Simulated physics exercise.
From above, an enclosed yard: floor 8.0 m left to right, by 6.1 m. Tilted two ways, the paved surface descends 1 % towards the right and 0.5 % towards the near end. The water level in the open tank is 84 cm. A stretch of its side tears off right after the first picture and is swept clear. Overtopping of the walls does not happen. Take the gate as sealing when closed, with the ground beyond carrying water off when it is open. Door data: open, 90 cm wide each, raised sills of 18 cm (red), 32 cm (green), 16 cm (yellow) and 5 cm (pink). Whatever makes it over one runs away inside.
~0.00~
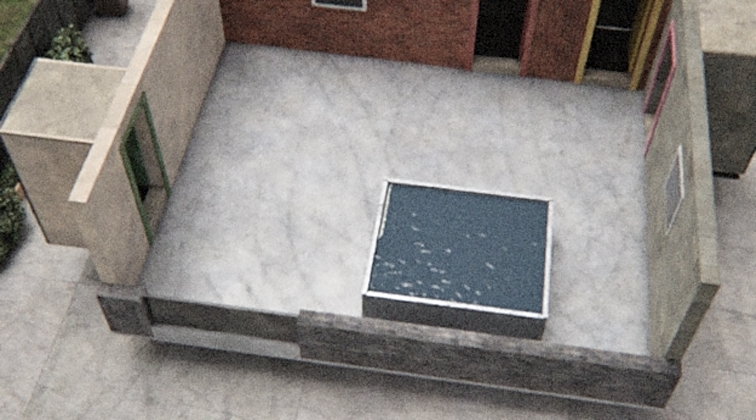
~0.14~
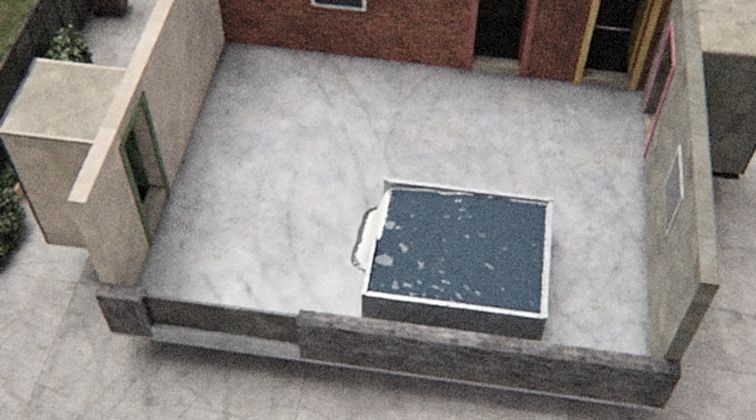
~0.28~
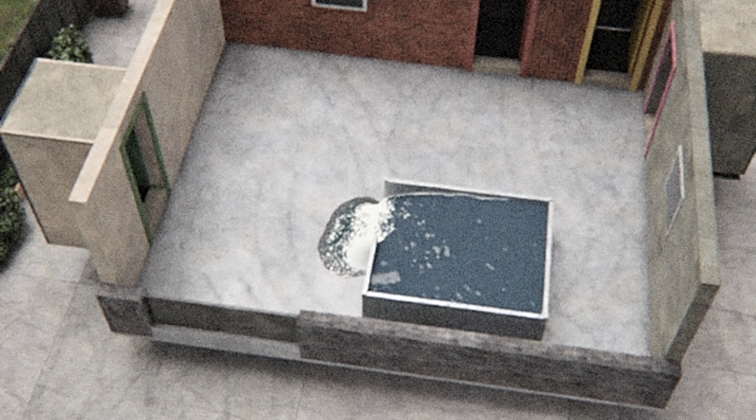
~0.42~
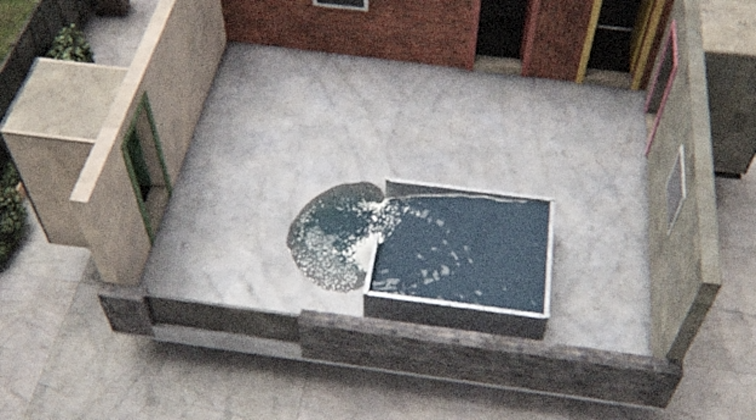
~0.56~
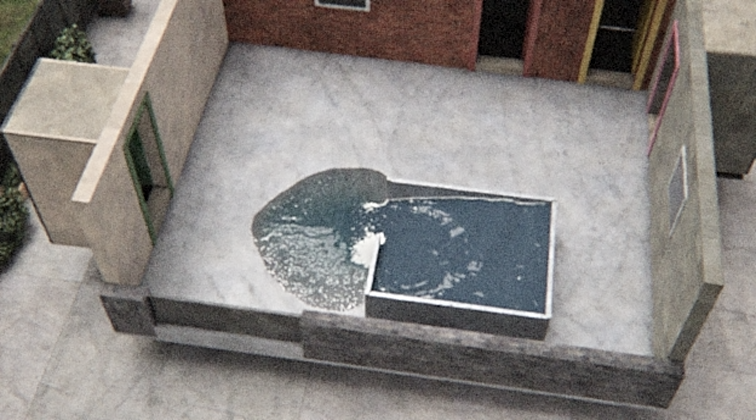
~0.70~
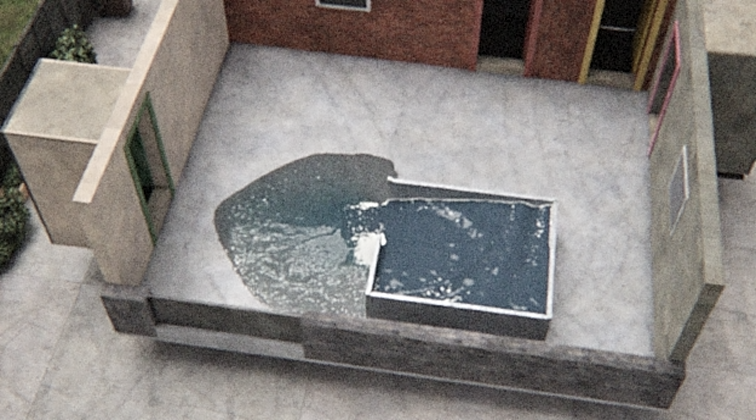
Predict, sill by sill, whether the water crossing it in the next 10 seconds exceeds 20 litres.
My prediction: At the red door it is 20 litres or less; at the green door it is 20 litres or less; at the yellow door it is 20 litres or less; at the pink door it is above 20 litres.
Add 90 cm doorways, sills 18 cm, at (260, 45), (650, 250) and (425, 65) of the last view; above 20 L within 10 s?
Taking them in order, the first gets enough, the second too little and the third too little.
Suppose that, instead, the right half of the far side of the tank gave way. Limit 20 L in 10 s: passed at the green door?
Green: Falls short.
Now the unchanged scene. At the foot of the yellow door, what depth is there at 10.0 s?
About 7.0 cm.
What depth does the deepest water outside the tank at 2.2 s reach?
Depth max: Approx. 40 cm.
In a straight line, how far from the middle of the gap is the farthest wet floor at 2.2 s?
5.4 m.
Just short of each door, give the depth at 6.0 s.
Measured in centimetres, the red door gives 4, the green door 20, the yellow door 3 and the pink door 0.
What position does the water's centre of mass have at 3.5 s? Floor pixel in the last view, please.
Near (347, 229).
After 1.4 s water covers 35 % of the floor and is deepest (45 cm) near (372, 236); red door not reached, green door 27 cm at the sill, 0 L in, yellow door not reached, pink door not reached.
After 2.2 s water covers 40 % of the floor and is deepest (40 cm) near (136, 300); red door not reached, green door 34 cm at the sill, 0 L in, yellow door not reached, pink door not reached.
After 3.5 s water covers 40 % of the floor and is deepest (32 cm) near (228, 47); red door not reached, green door 25 cm at the sill, 2 L in, yellow door not reached, pink door not reached.
After 6.0 s water covers 80 % of the floor and is deepest (21 cm) near (132, 310); red door 4 cm at the sill, 0 L in, green door 20 cm at the sill, 2 L in, yellow door 3 cm at the sill, 0 L in, pink door not reached.
After 10.0 s water covers 100 % of the floor and is deepest (16 cm) near (652, 312); red door 5 cm at the sill, 0 L in, green door 9 cm at the sill, 2 L in, yellow door 7 cm at the sill, 0 L in, pink door 14 cm at the sill, 119 L in.
